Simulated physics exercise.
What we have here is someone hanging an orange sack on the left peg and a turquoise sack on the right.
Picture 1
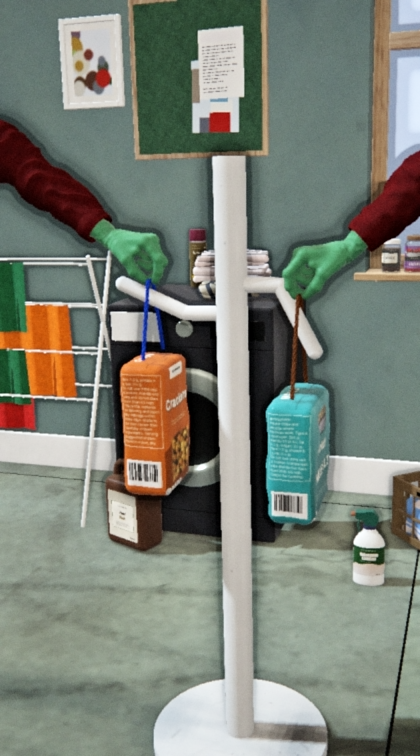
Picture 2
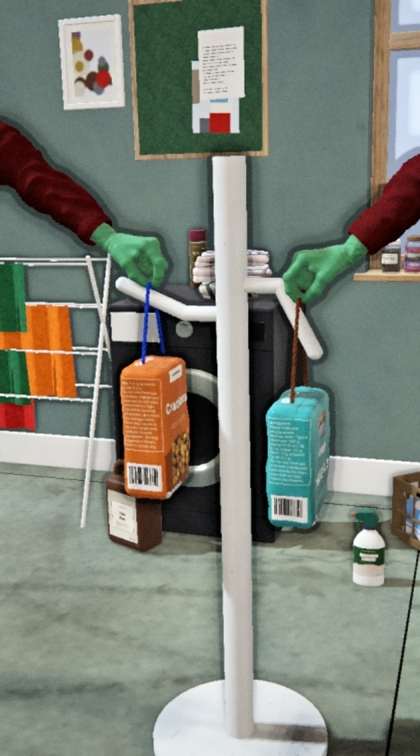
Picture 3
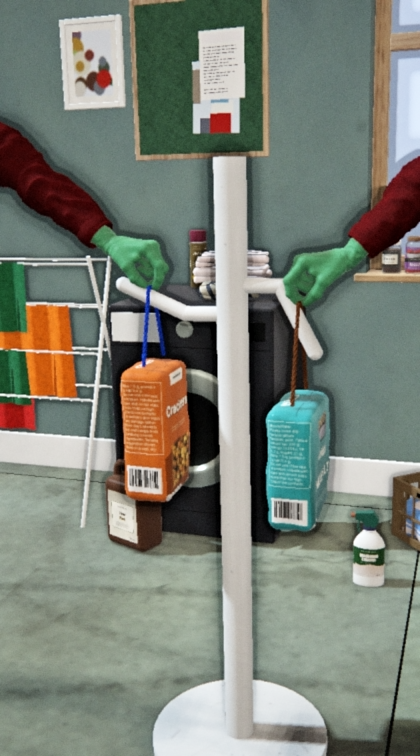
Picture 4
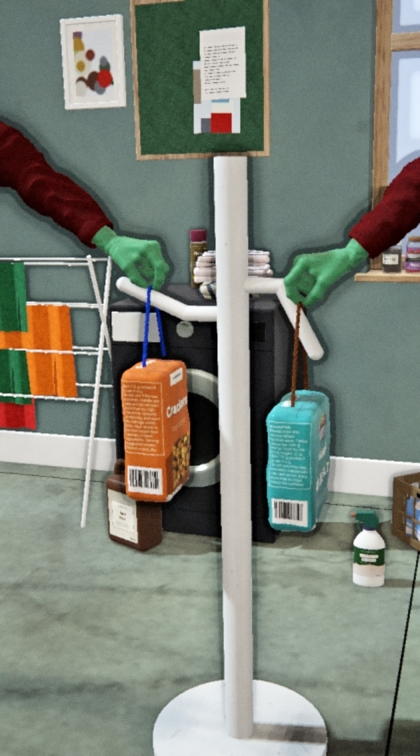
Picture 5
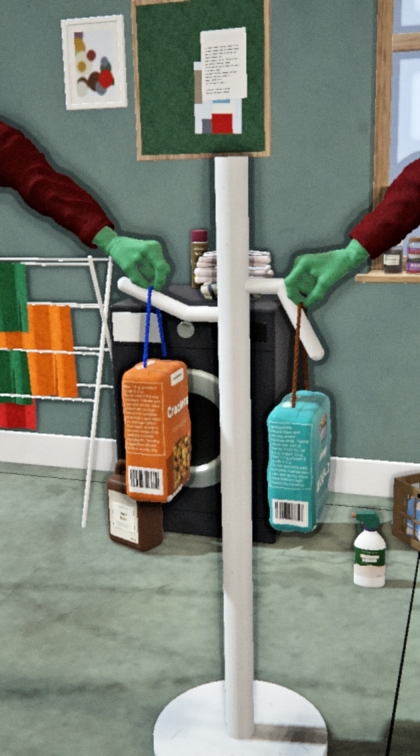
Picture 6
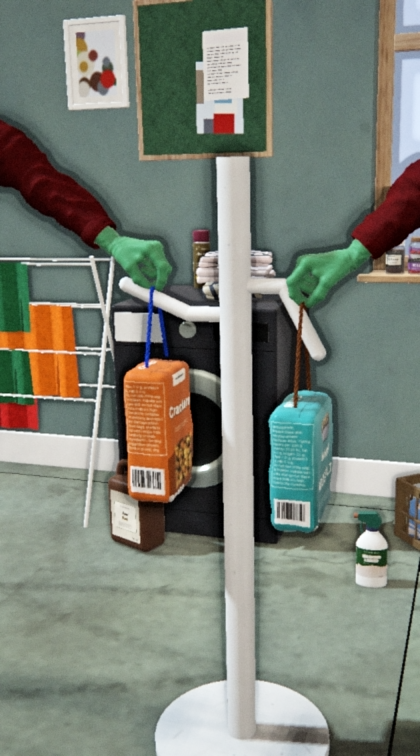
The video shows two green hands holding an orange sack and a turquoise sack by looped cords beside the left and right pegs of a white stand, with both sacks dipping very slightly and then staying nearly still.
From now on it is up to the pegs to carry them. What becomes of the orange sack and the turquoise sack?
My prediction: The orange sack does not fall. The turquoise sack falls away.
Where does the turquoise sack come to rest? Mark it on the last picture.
End point approx. (243, 703) px.
Then, 0.44 s on from there, orange sack still up near (162, 433); turquoise sack on the floor near (290, 700).
Then, 0.76 s on from there, orange sack still up near (163, 433); turquoise sack on the floor near (252, 699).
In the end, orange sack still up near (162, 433); turquoise sack on the floor near (243, 703). The orange sack stays hanging and the turquoise sack drops to the floor.
